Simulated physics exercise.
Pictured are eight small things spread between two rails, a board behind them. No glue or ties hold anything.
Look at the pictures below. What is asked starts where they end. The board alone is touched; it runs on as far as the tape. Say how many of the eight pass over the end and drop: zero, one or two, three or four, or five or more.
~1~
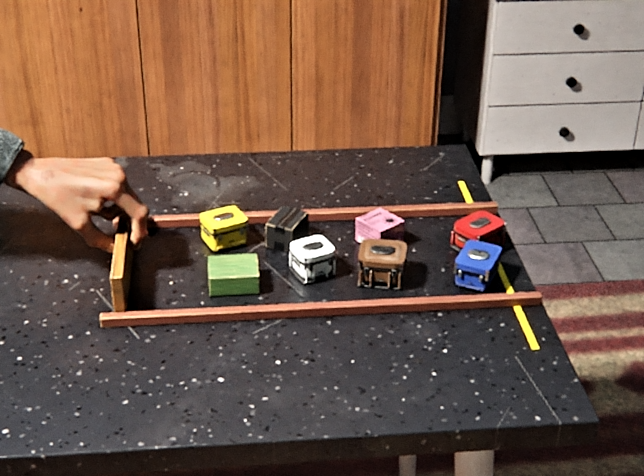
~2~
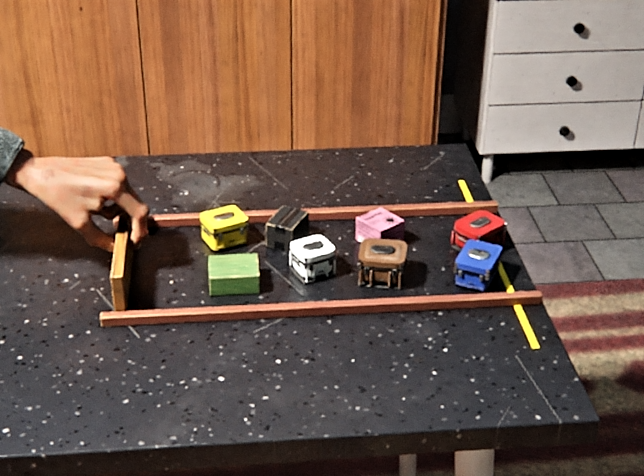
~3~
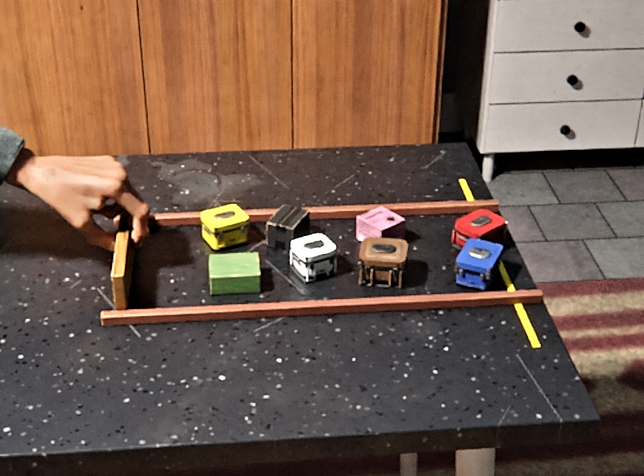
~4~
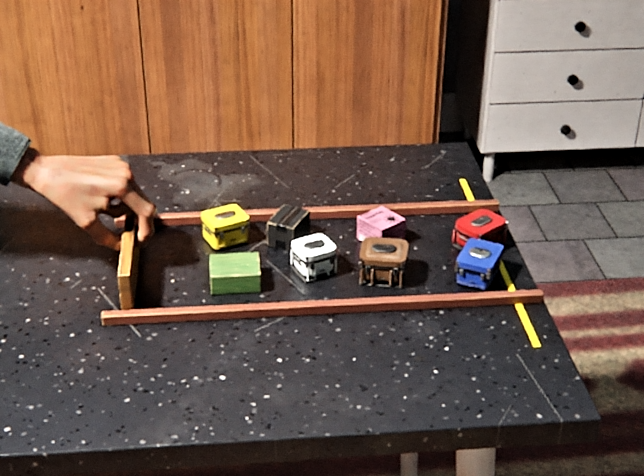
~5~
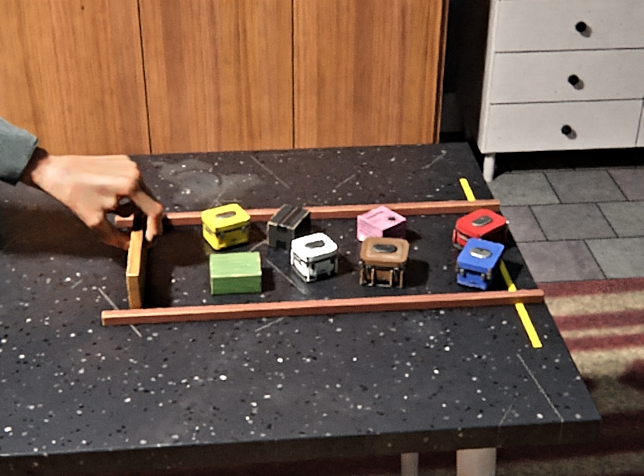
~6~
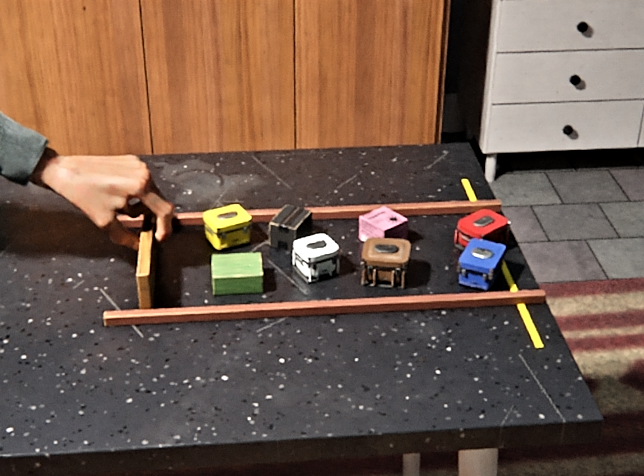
Missing from the table at the end: Five or more.
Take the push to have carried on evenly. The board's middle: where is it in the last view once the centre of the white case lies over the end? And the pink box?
Estimated middle: (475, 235), and (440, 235) for the other.
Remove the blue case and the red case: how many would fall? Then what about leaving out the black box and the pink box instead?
Count: 4 (first case); 4 (second).
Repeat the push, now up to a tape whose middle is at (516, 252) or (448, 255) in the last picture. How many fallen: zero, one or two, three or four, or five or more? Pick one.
First place: Five or over; second place: Either three or four.
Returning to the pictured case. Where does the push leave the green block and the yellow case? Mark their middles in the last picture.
Middles: Around (529, 260) and around (507, 218).
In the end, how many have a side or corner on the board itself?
Tally at the end: 2.
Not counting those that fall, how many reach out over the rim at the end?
The number would be 2.
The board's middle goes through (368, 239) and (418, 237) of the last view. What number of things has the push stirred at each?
That makes 8 at the first spot and 8 at the second.
Early on, none off yet; red case at rest near (482, 233); blue case at rest near (481, 265); pink box at rest near (384, 229).
A while later, none off yet; red case travelled a little near (501, 235); blue case travelled about its own width near (534, 270); pink box travelled well along near (468, 228).
Finally, the number that fall off is five or more; lost, black box, white case, brown case, pink box, blue case and red case.
